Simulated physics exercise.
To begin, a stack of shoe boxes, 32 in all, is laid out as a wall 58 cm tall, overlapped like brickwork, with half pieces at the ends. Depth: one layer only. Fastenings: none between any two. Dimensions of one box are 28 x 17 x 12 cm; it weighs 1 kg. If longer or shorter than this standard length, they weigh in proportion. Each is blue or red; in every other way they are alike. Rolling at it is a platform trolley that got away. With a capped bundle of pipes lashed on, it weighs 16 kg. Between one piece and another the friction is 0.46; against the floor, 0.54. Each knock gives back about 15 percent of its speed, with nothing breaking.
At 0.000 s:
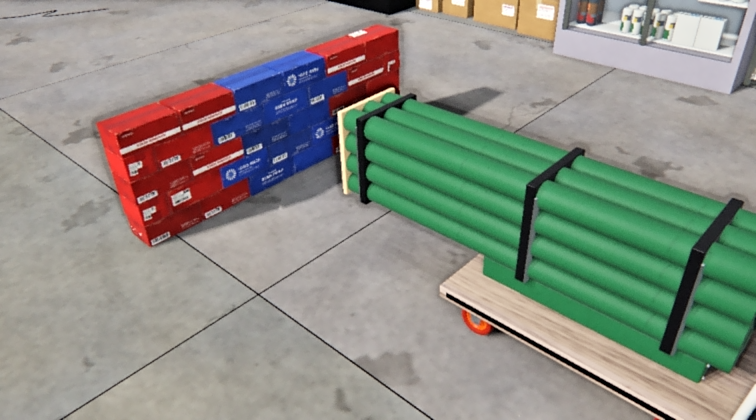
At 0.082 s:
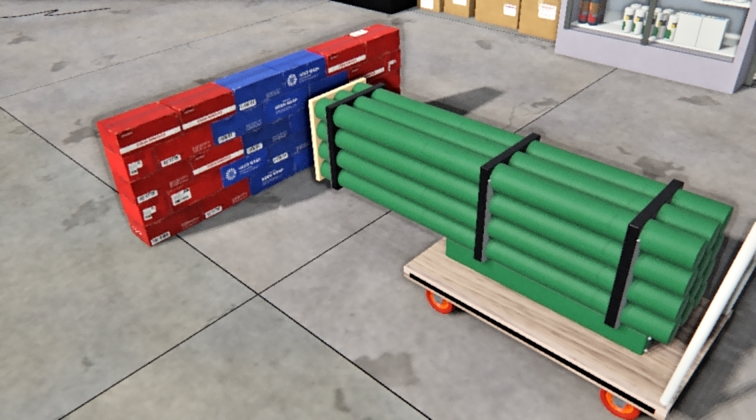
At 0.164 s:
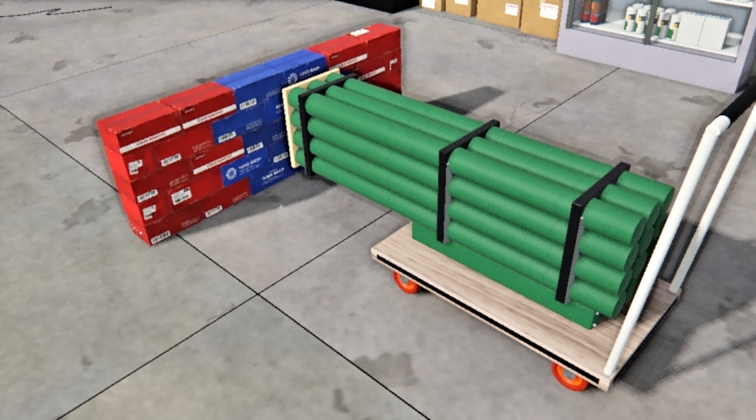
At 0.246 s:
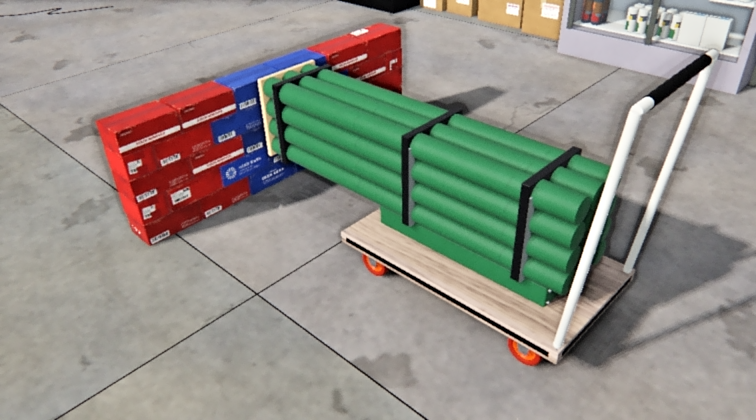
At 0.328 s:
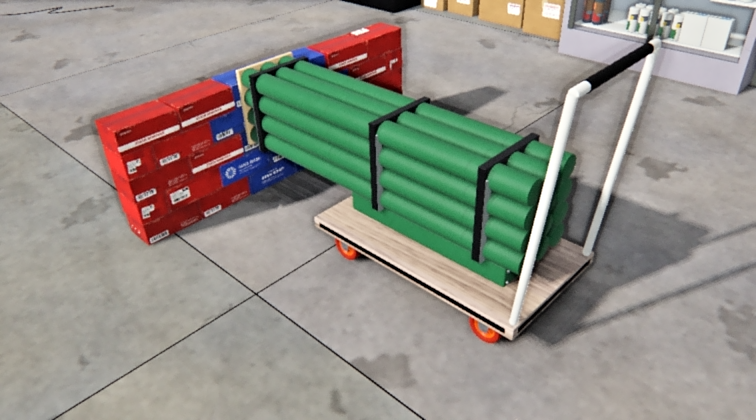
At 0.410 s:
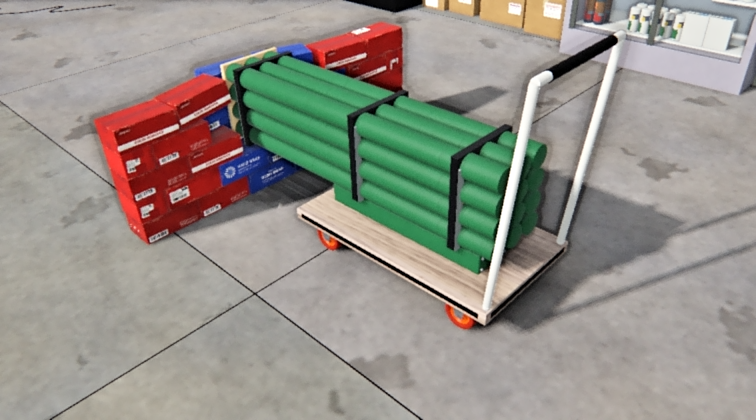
On a grey concrete floor, a platform trolley carrying a strapped bundle of green pipes rolls leftward toward a low wall of stacked red and blue boxes. The front of the bundle meets the blue middle section and pushes in, shifting and slightly tilting several boxes around it.
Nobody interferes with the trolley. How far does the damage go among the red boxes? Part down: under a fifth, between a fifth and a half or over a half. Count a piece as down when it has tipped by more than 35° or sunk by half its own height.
The total down comes to below a fifth.
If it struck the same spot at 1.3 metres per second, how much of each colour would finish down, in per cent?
Down at the end: Red 10 per cent, blue 60 per cent.
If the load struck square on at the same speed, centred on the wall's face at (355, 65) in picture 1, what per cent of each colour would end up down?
Result - red: 40 %; blue: 20 %.
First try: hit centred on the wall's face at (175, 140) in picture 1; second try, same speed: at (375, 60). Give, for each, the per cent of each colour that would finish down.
For red it's 40 then 40 per cent, for blue 20 then 20 per cent.
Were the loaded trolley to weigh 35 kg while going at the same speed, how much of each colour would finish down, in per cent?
You'd get red 10 and blue 70 percent.
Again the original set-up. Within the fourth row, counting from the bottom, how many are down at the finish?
The number that finish down is 3.
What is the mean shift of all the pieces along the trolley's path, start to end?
It comes out to something like 20 centimetres.
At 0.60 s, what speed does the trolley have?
Something like 1.2 m/s, I'd say.
After 0.60 s, load 36 cm past the wall's line, still rolling; none of the 20 red boxes down (5 of 32 in all colours); top red box 50 mm from its place; top blue box 25° from how it stood, 7 cm lower.
After 0.96 s, load 72 cm past the wall's line, still rolling; 1 of the 20 red boxes down (8 of 32 in all colours); top red box 5° from how it stood; top blue box 22° from how it stood, 41 cm lower.
In the end (2.1 s), load 76 cm past the wall's line, stopped; 1 of the 20 red boxes down (9 of 32 in all colours); top red box 8 cm from its place; top blue box 46 cm lower. That is 5 per cent. From the last view, middles, top red box near (184, 101), top blue box near (234, 102).
